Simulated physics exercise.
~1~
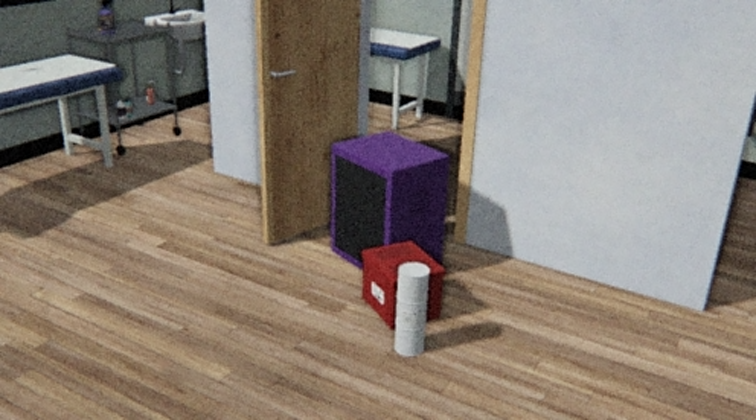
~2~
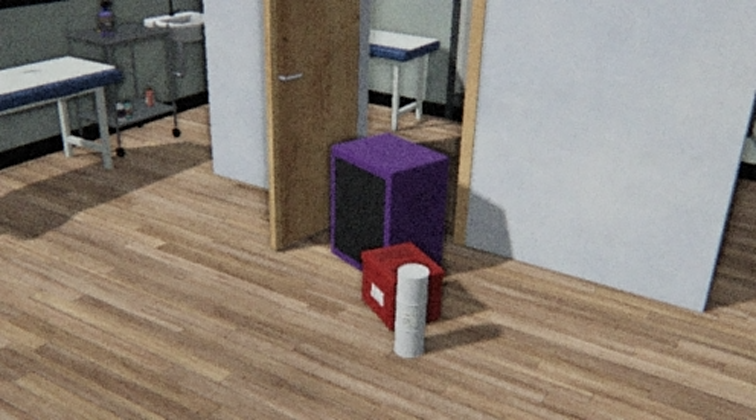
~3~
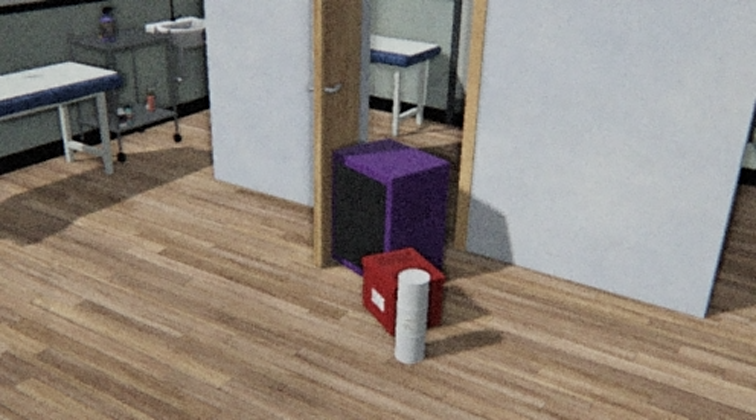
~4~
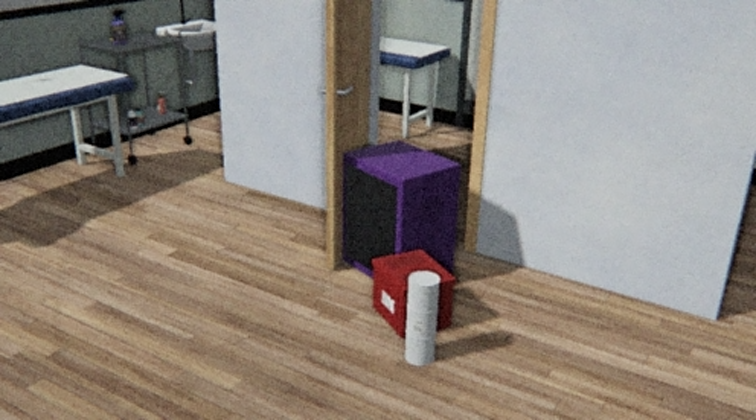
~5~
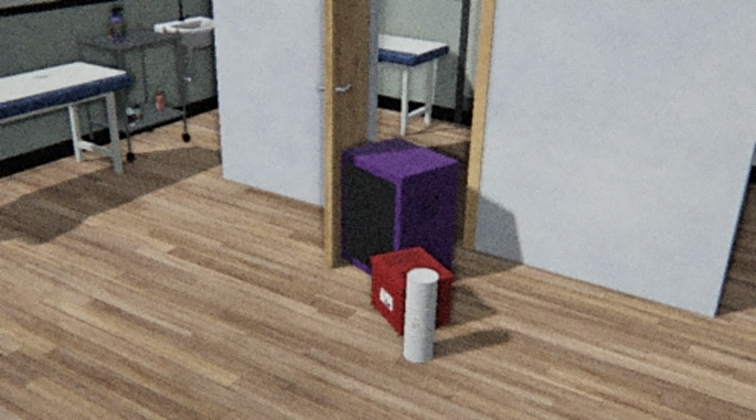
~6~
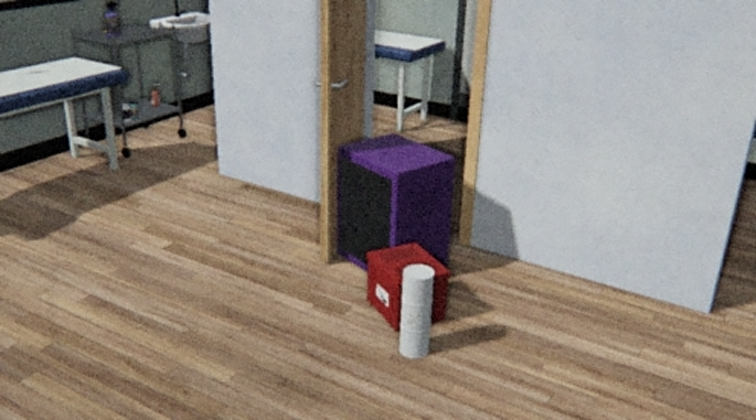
In an exam room, an open wooden door swings partway toward a purple appliance and stops.
